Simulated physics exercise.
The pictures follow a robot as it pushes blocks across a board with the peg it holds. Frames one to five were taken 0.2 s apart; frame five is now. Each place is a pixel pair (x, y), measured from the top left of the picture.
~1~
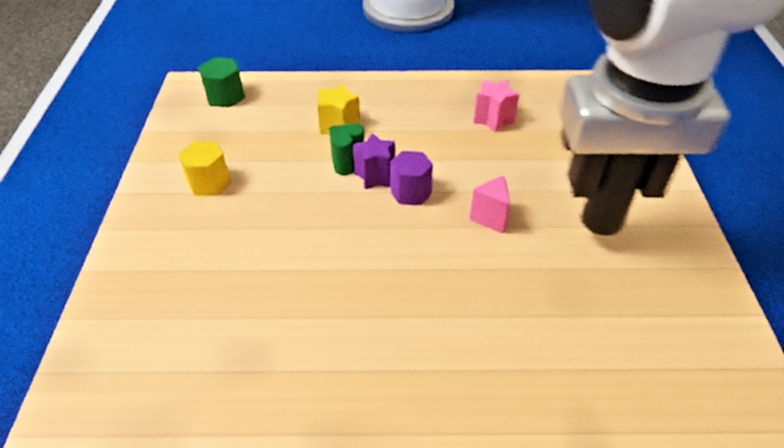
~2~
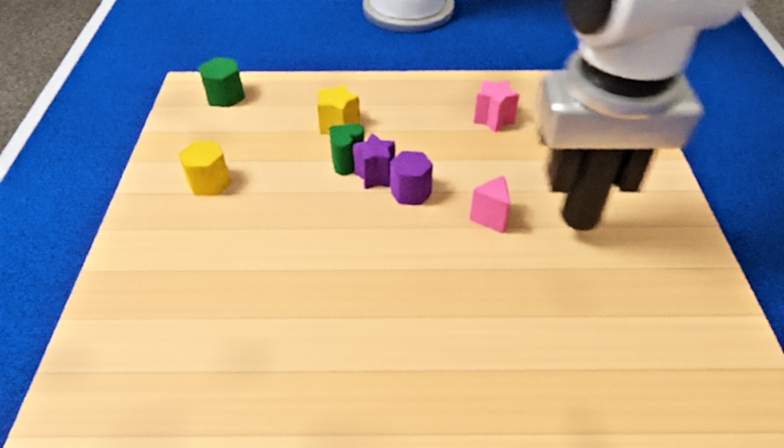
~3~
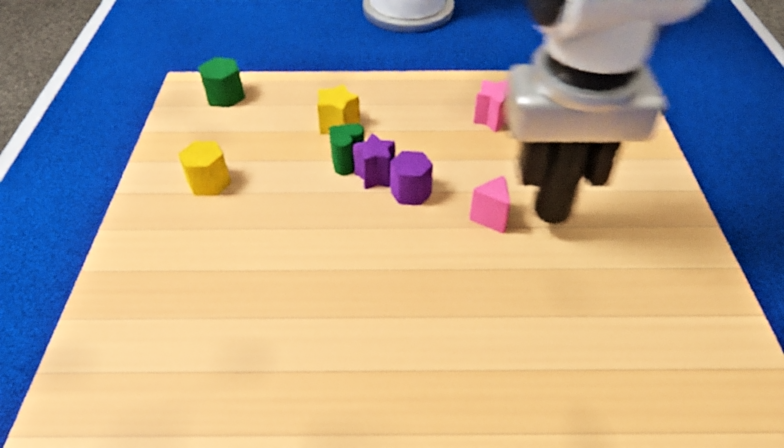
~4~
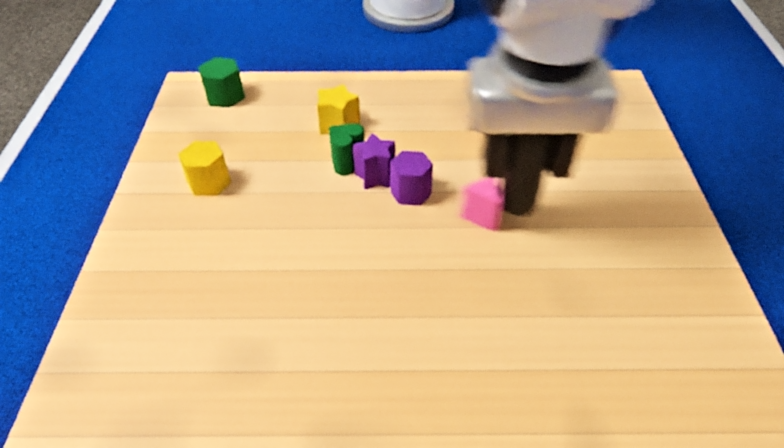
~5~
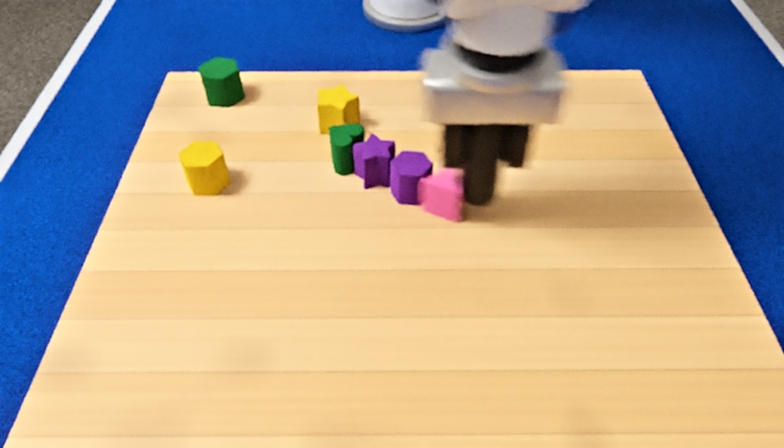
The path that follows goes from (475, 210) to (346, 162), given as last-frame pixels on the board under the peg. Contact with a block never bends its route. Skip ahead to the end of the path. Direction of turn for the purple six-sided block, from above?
It turns counter-clockwise.
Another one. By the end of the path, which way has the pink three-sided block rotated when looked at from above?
Verdict: Counterclockwise.
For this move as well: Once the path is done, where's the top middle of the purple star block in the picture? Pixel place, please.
That would be at about pixel (310, 138).
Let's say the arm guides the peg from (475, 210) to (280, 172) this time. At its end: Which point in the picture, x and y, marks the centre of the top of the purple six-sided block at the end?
The middle of the upper face of the purple six-sided block will lie at about (274, 118) in the picture.
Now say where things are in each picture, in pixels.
The first picture shows tip of the peg at (601, 222), middles of tops, yellow star block at (336, 96), green heart at (345, 133), purple star block at (375, 146), purple six-sided block at (412, 162), pink three-sided block at (496, 189).
The second picture shows peg at (580, 218), nothing pushed.
The third picture shows peg at (552, 211), nothing pushed.
The fourth picture shows peg at (518, 203), pink three-sided block at (487, 187).
The fifth picture shows peg at (477, 194), yellow star block at (336, 96), green heart at (345, 133), purple star block at (375, 146), purple six-sided block at (412, 162), pink three-sided block at (446, 179).
On the path given first. One third of the way, peg at (429, 176); green heart at (337, 129), turned 20° clockwise; purple star block at (360, 142), turned 20° clockwise; purple six-sided block at (389, 159); pink three-sided block at (409, 183), turned 20° anticlockwise.
Two thirds of the way, peg at (386, 161); green heart at (328, 123), turned 30° clockwise; purple star block at (339, 141), turned 55° clockwise; purple six-sided block at (354, 161), turned 70° anticlockwise; pink three-sided block at (406, 181), turned 40° anticlockwise.
At the end, peg at (345, 146); yellow star block unmoved; green heart at (312, 117), turned 80° clockwise; purple star block at (310, 138), turned 45° clockwise; purple six-sided block at (349, 164), turned 85° anticlockwise; pink three-sided block at (406, 181), turned 40° anticlockwise.
